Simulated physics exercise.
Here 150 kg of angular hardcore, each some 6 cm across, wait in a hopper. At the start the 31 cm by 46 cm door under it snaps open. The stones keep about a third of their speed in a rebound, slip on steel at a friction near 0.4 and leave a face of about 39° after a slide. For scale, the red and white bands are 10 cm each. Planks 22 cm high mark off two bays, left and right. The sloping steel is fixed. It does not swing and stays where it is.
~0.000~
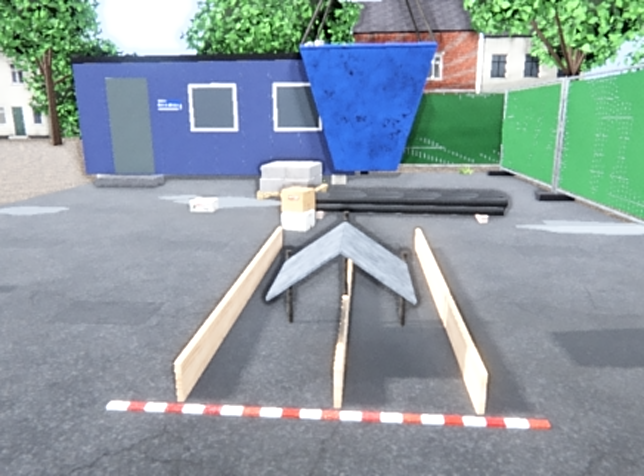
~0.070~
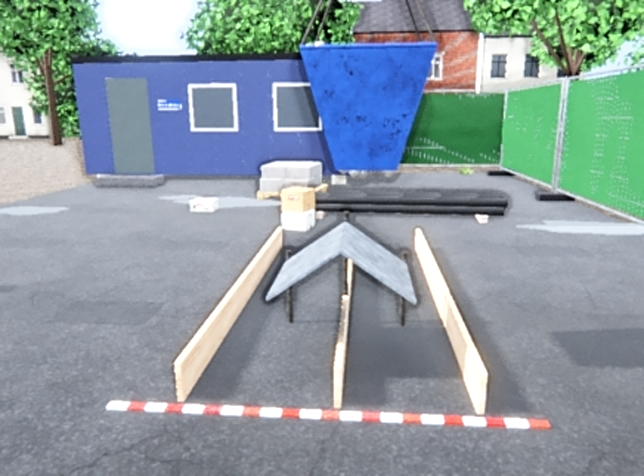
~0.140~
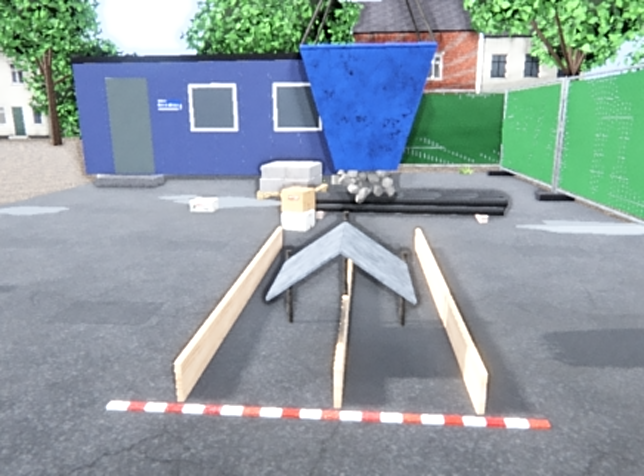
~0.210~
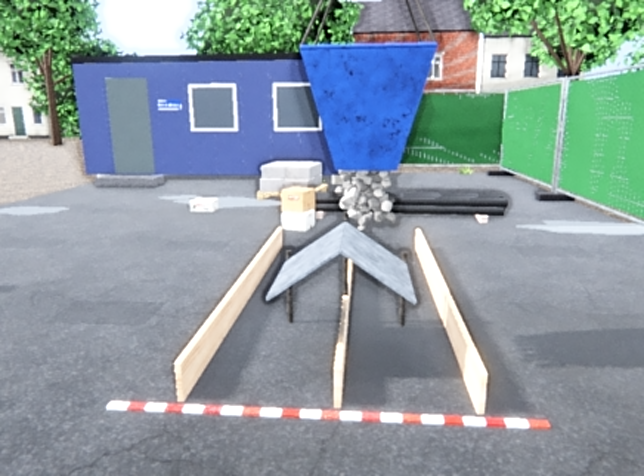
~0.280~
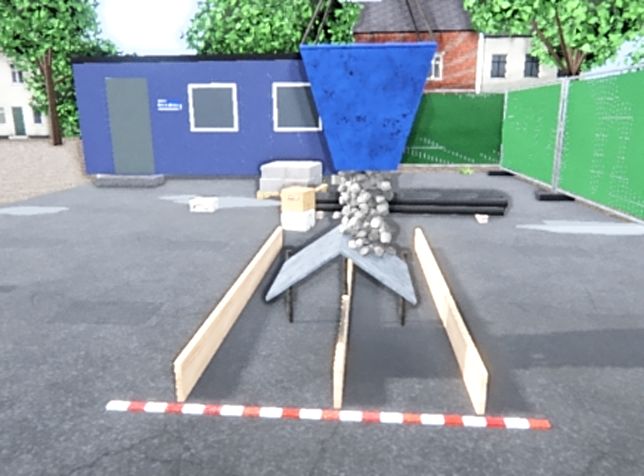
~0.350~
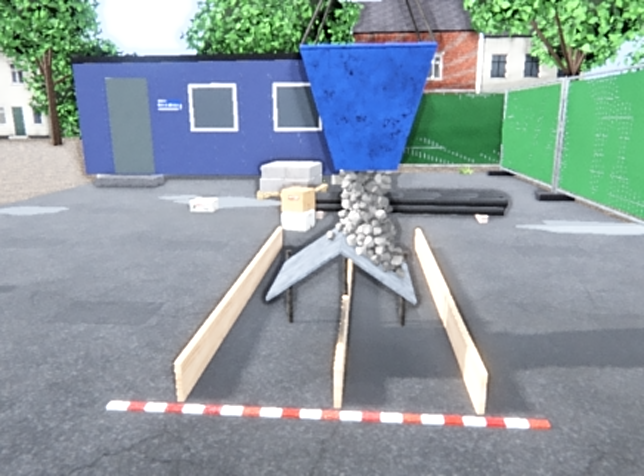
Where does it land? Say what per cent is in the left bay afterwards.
About 6 per cent.
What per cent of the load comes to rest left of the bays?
Near 0 in a hundred.
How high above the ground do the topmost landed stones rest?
Some 28 cm high.
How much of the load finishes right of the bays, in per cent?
Near 25 in a hundred.
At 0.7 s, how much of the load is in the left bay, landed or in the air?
About 0 per cent by then.
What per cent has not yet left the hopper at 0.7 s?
About 10 per cent.
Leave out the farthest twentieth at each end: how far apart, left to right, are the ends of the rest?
About 170 cm.
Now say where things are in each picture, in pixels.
The outlet is at (366, 161); nothing has dropped yet, in the first picture.
The outlet is at (366, 161); 4 % is out, in the second picture.
The outlet is at (366, 161); 10 % is out, the lowest stones still above the boards at (365, 191), 105 cm up, in the third picture.
The outlet is at (366, 161); 19 % is out, the lowest stones still above the boards at (366, 218), 90 cm up, in the fourth picture.
The outlet is at (366, 161); 28 % is out, the lowest stones still above the boards at (377, 245), 72 cm up, in the fifth picture.
The outlet is at (366, 161); 36 % is out, the lowest stones still above the boards at (397, 263), 60 cm up, in the sixth picture.
After 0.7 s, 10 % in the hopper, 42 % on the steel, 1 % falling or lying in the left bay, 44 % falling or lying in the right bay, 3 % falling or lying right of the bays; the stones farthest right are at (495, 339).
After 1.1 s, 0 % in the hopper, 12 % on the steel, 4 % falling or lying in the left bay, 63 % falling or lying in the right bay, 21 % falling or lying right of the bays; the stones farthest right are at (553, 337).
After 1.7 s, 0 % in the hopper, 6 % falling or lying in the left bay, 67 % falling or lying in the right bay, 27 % falling or lying right of the bays; the stones farthest right are at (592, 353).
After 2.6 s, 0 % in the hopper, 6 % falling or lying in the left bay, 67 % falling or lying in the right bay, 27 % falling or lying right of the bays; the stones farthest right are at (592, 353).
After 4.5 s, 0 % in the hopper, 6 % in the left bay, 67 % in the right bay, 27 % right of the bays; the stones farthest right are at (592, 353).
